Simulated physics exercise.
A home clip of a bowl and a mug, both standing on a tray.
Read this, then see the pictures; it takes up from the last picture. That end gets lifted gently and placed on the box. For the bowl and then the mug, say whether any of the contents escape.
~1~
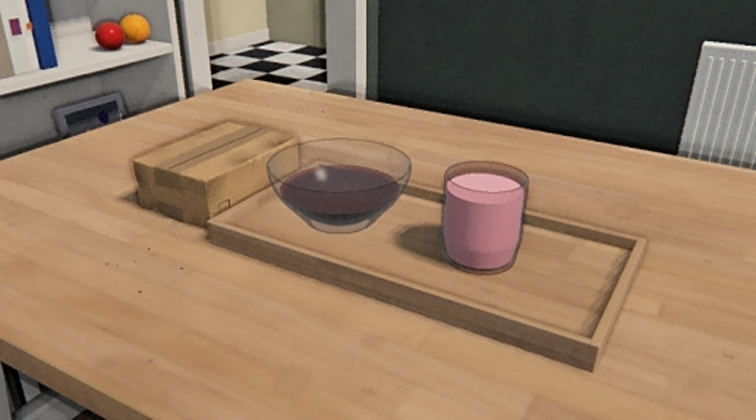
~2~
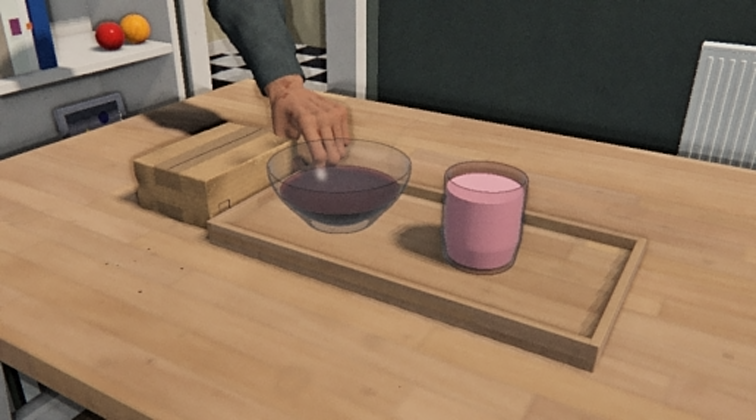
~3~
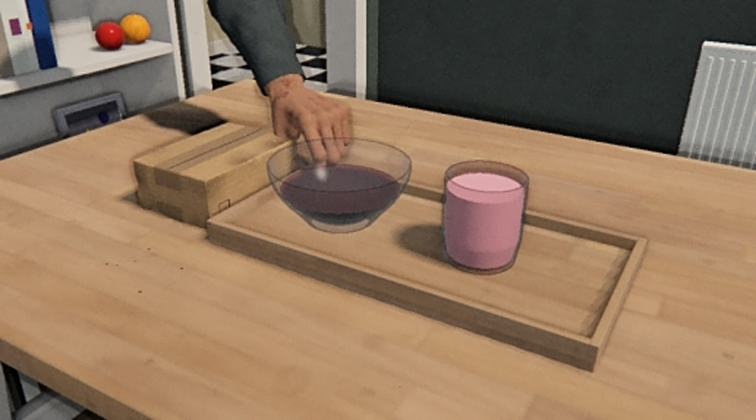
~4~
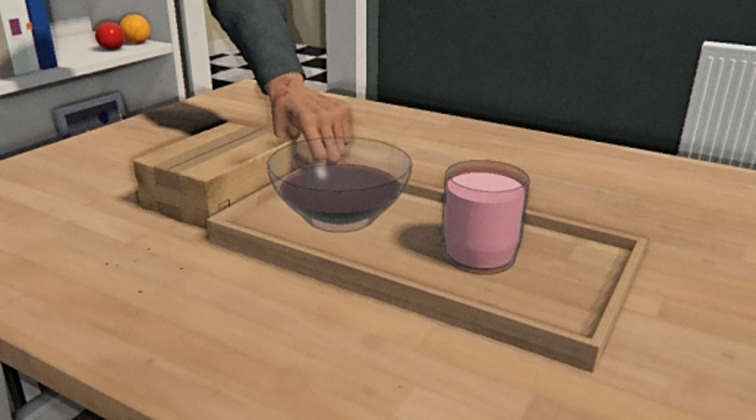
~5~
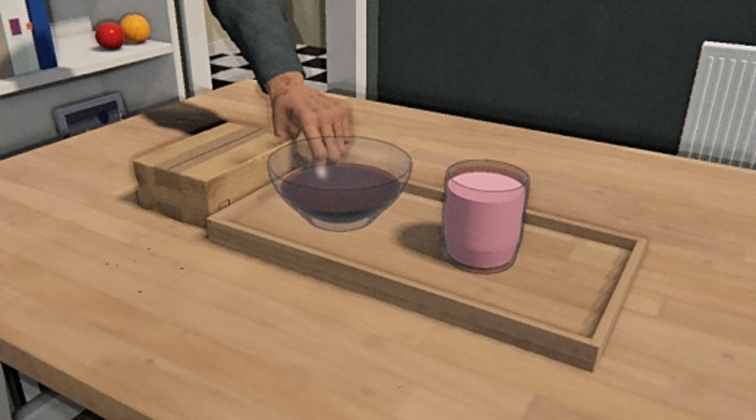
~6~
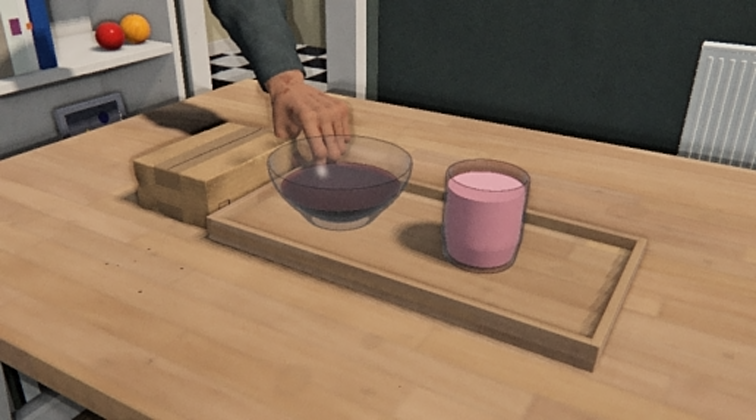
In the end bowl: I'd say no spillage there. Mug: I'd say no spillage there.
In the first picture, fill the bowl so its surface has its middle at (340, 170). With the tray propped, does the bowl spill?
Some escapes.
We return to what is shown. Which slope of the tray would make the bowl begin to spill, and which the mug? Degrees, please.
They'd go at something like 25 degrees and 20 degrees respectively.
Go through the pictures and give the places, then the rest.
The tray lies flat; bowl (340, 189) about half full; mug (483, 214) about three quarters full; box (171, 195), in the first picture.
A hand takes the end of the tray; bowl about half full, surface at (340, 189); mug about three quarters full, surface at (485, 188), in the second picture.
The end is rising; bowl (340, 188) about half full; mug (483, 214) about three quarters full, in the third picture.
The end has come up a little; bowl about half full, surface at (340, 187); mug about three quarters full, surface at (486, 188); box (171, 195), in the fourth picture.
Slope near 1°; bowl (340, 186) about half full; mug (484, 214) about three quarters full, in the fifth picture.
The tray slopes by about 1°; bowl about half full, surface at (341, 186); mug about three quarters full, surface at (486, 187); box (171, 195), in the sixth picture.
Shortly, the tray slopes by about 5°; bowl, none is lost; mug, none is lost.
Then, the tray slopes by about 11°; bowl, none is lost; mug, none is lost.
At the finish, the tray slopes by about 10°, resting on the box; bowl, none is lost; mug, none is lost.
